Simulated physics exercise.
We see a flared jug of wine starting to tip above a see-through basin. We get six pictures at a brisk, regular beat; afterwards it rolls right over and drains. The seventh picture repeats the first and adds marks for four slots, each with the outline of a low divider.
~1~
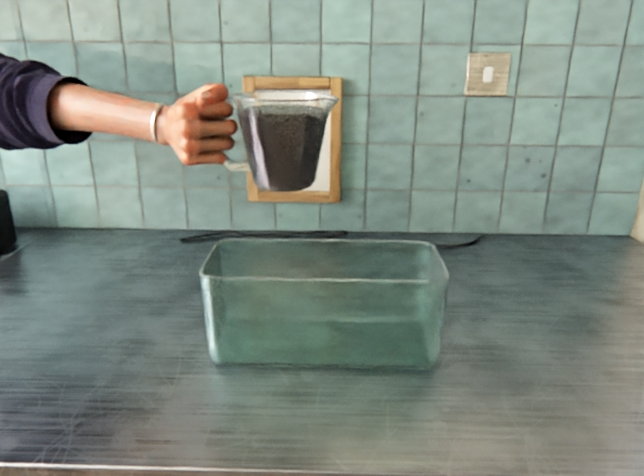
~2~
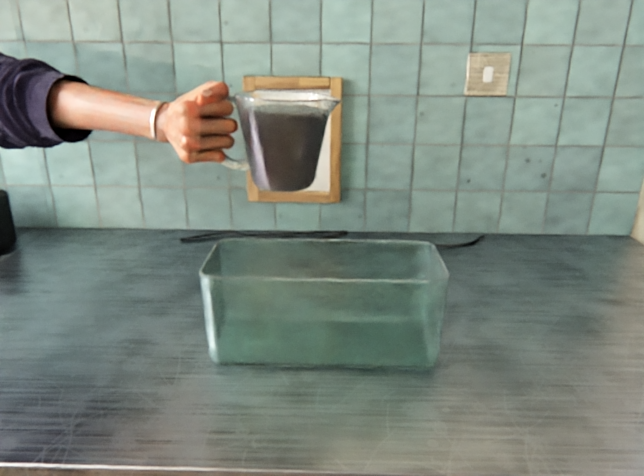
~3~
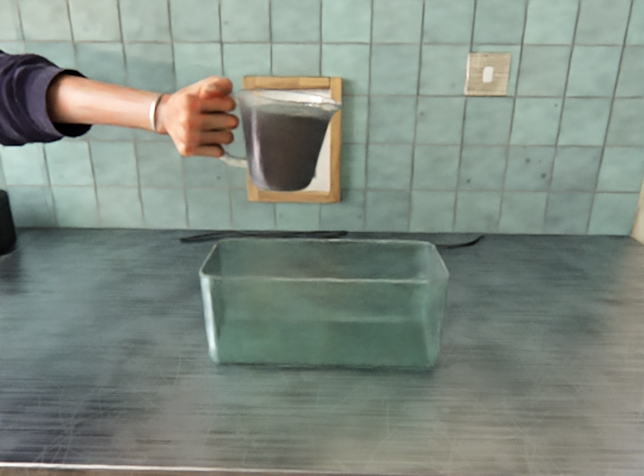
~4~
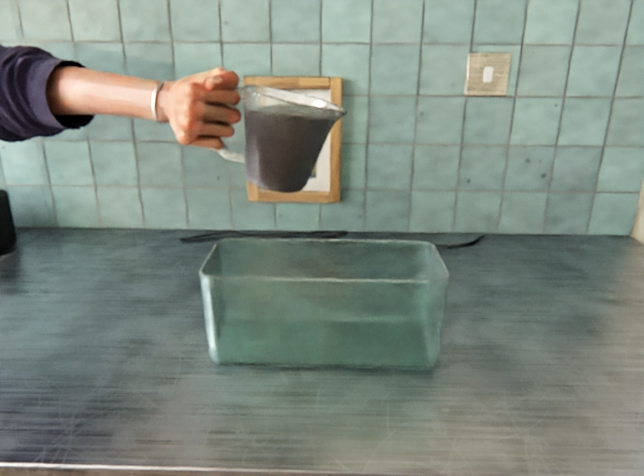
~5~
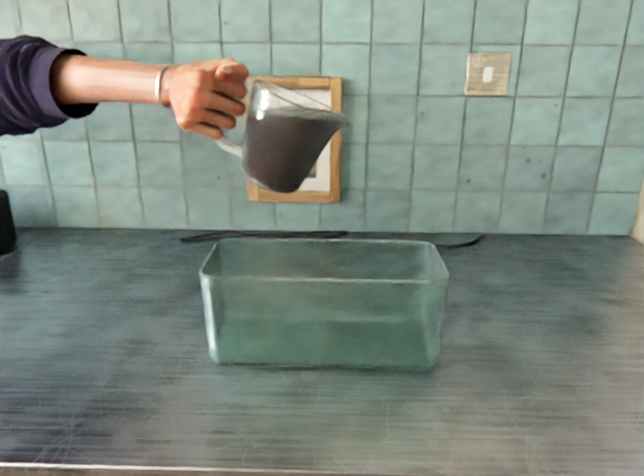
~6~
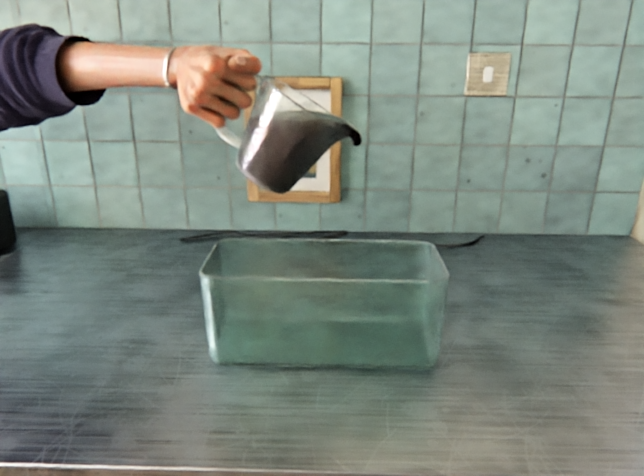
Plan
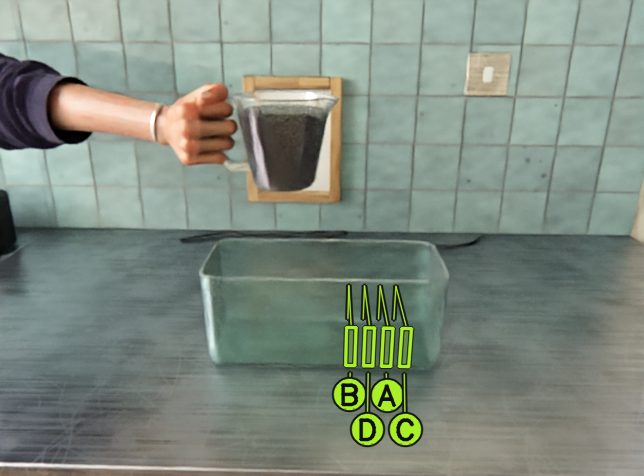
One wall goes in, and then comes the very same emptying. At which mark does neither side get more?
Slot A does it best.
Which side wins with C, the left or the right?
The left one.
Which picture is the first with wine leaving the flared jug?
In picture 6.
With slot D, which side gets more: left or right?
More ends on the right.
In lime, A at (386, 373); B at (350, 372); C at (404, 373); D at (368, 373).
With A, about 53 % ends left of the wall and 46 % right of it.
With B, about 6 % ends left of the wall and 93 % right of it.
With C, about 76 % ends left of the wall and 22 % right of it.
With D, about 20 % ends left of the wall and 79 % right of it.
